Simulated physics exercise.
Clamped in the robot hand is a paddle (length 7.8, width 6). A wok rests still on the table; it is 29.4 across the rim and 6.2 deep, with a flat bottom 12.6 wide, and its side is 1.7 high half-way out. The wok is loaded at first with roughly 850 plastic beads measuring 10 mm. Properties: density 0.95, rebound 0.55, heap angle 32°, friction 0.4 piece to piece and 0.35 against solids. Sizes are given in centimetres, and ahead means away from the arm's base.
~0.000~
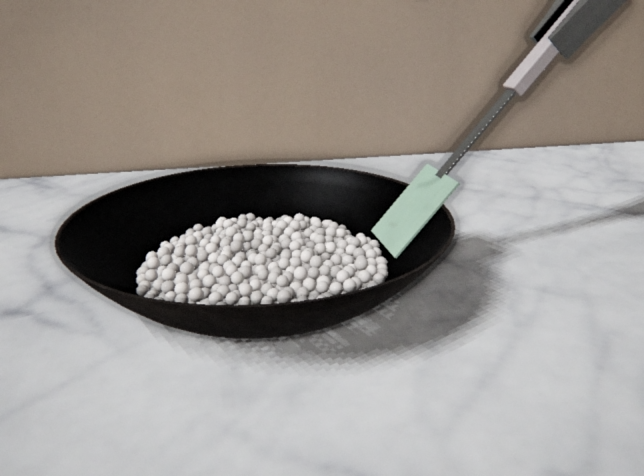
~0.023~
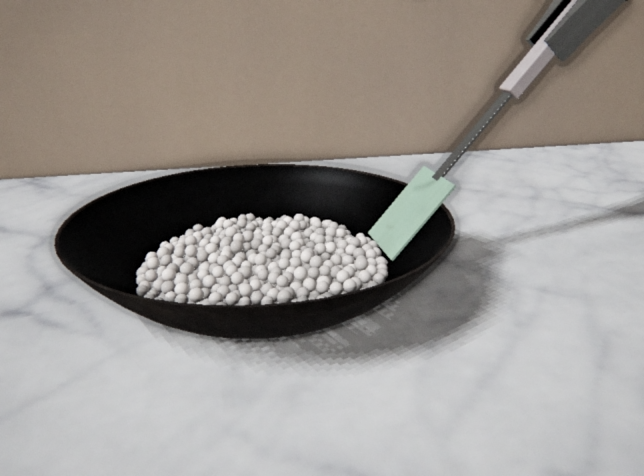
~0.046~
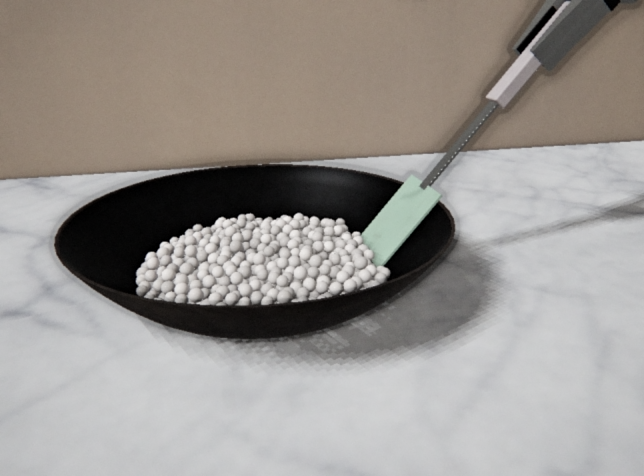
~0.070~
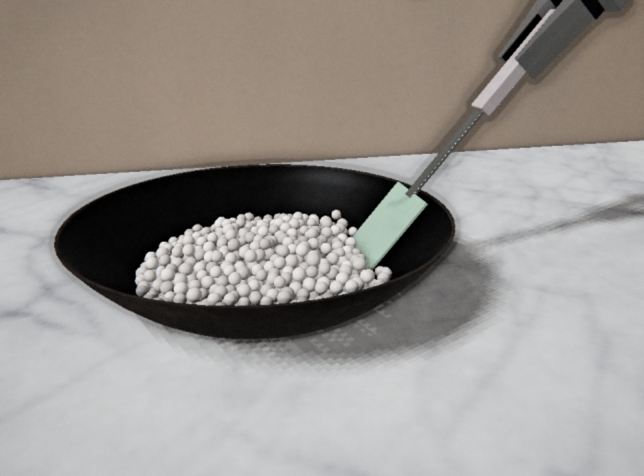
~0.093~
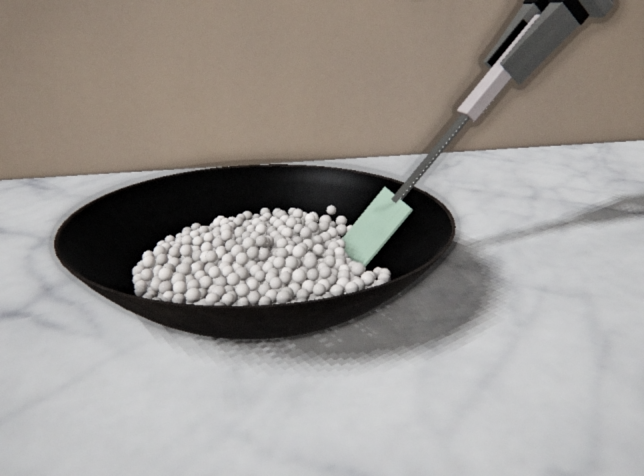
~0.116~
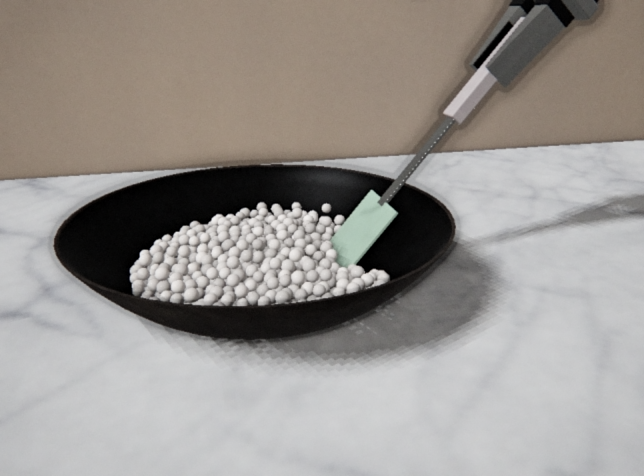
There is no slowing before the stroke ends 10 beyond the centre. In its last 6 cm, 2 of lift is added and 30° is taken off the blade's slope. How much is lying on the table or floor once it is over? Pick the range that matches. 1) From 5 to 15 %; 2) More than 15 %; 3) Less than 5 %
3, less than 5 %.
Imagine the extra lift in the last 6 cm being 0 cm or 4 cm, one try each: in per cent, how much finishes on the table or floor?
It works out to some 0 per cent for the first setting and some 5 per cent for the second.
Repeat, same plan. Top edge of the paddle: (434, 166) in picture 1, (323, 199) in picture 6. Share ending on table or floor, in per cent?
Around 15 per cent finishes there.
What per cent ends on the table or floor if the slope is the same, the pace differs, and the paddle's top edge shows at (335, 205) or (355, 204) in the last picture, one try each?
That comes to some 15 and some 10 percent, in that order.
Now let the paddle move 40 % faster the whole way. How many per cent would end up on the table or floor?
Approx. 5 per cent.
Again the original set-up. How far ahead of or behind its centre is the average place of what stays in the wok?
About 3.5 centimetres ahead.
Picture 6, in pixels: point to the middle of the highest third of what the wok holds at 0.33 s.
I'd put it close to (172, 250).
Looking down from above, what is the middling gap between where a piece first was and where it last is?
About 2 cm.
After 0.22 s, sloping 50°, highest piece 5 above the table; 851 in the wok.
After 0.33 s, sloping 39°, highest piece 6 above the table; 851 in the wok.
After 0.58 s, sloping 20°, highest piece 7 above the table; 837 in the wok, 12 on the table or floor, 2 on the blade or in flight.
After 1.63 s, sloping 20°, highest piece 7 above the table; 837 in the wok, 14 on the table or floor.
At rest, 837 in the wok, 14 on the table or floor. That is 2 % on the table or floor.
